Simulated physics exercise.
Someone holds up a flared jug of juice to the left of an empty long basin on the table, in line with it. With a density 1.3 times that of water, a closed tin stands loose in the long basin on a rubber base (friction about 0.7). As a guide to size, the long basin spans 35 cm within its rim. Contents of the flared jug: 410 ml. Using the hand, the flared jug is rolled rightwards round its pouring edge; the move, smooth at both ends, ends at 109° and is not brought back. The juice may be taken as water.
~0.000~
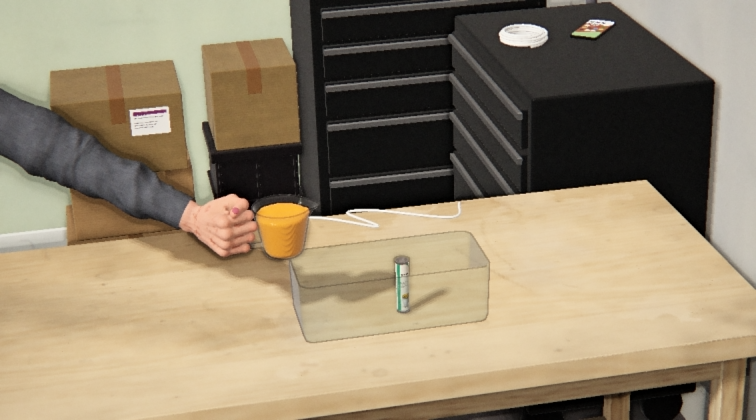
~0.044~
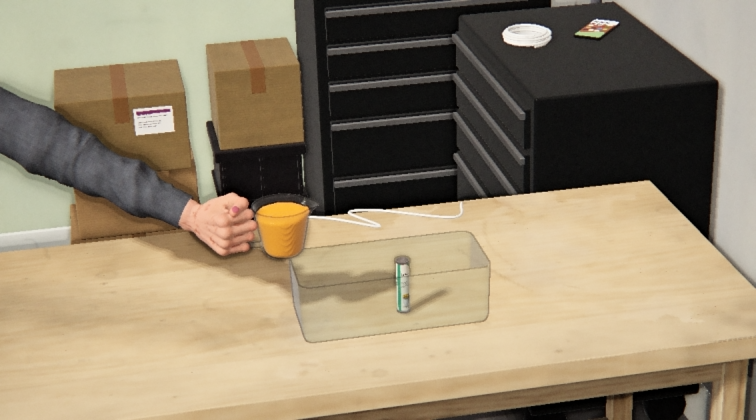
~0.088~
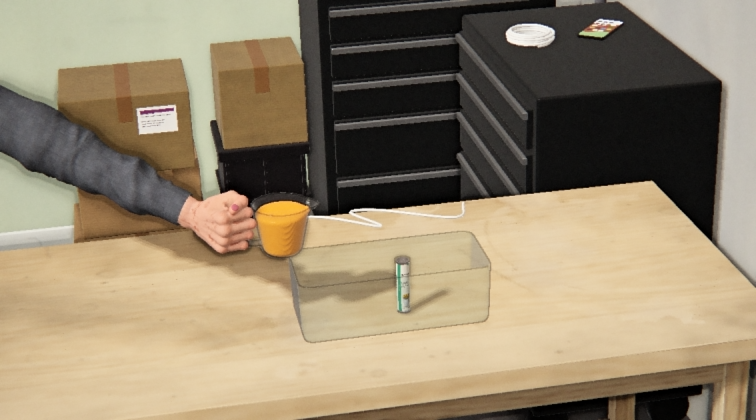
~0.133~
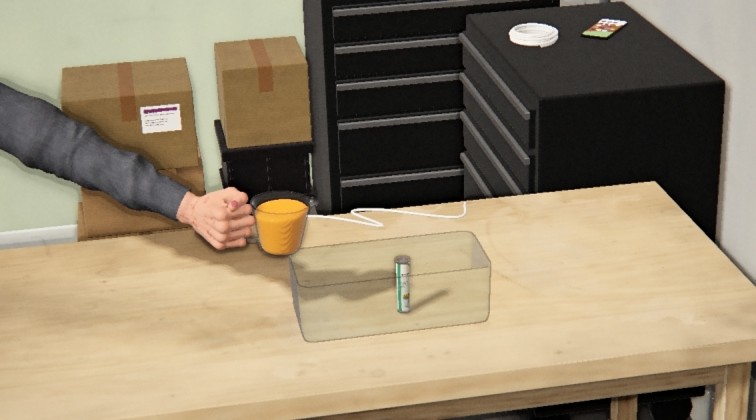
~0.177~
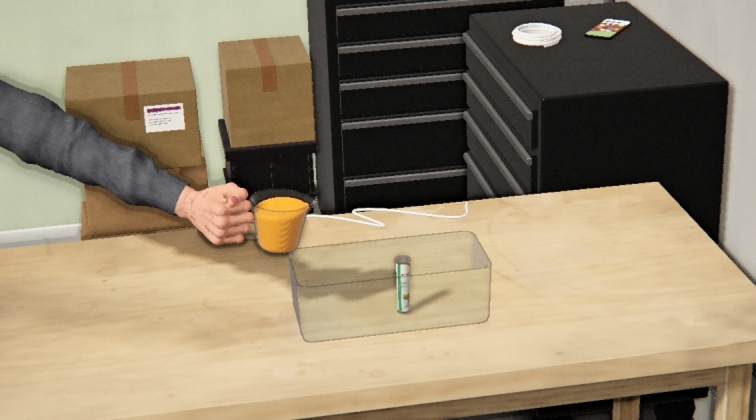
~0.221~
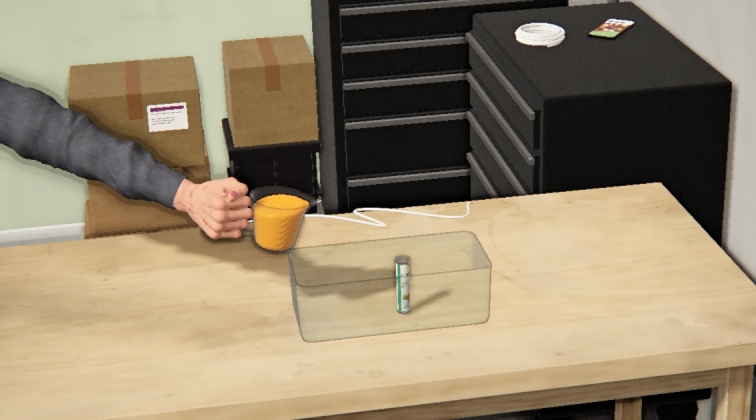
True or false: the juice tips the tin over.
False.
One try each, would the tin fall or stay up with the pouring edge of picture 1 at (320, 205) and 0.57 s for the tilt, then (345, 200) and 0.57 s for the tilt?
In the first try it comes down; in the second it comes down.
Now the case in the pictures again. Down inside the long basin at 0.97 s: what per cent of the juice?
The fraction sits near 66 in a hundred.
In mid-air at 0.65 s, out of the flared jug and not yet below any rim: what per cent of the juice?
Estimate: Some 24 % of the total.
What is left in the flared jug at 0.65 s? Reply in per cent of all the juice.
About 70 percent.
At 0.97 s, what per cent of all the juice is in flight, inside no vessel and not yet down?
Estimated airborne part: Roughly 26 per cent.
Then, 0.65 s in, the tilt is 65° and 70 per cent is still to pour; the tin stands where it began.
Then, 0.97 s in, the tilt is 102° and 9 per cent is still to pour; the tin stands where it began.
Then, 1.30 s in, the tilt is 109° and 0 per cent is still to pour; the tin stands where it began.
Then, 1.66 s in, the tilt is 109° and 0 per cent is still to pour; the tin stands where it began.
Finally, the tin stands where it began.
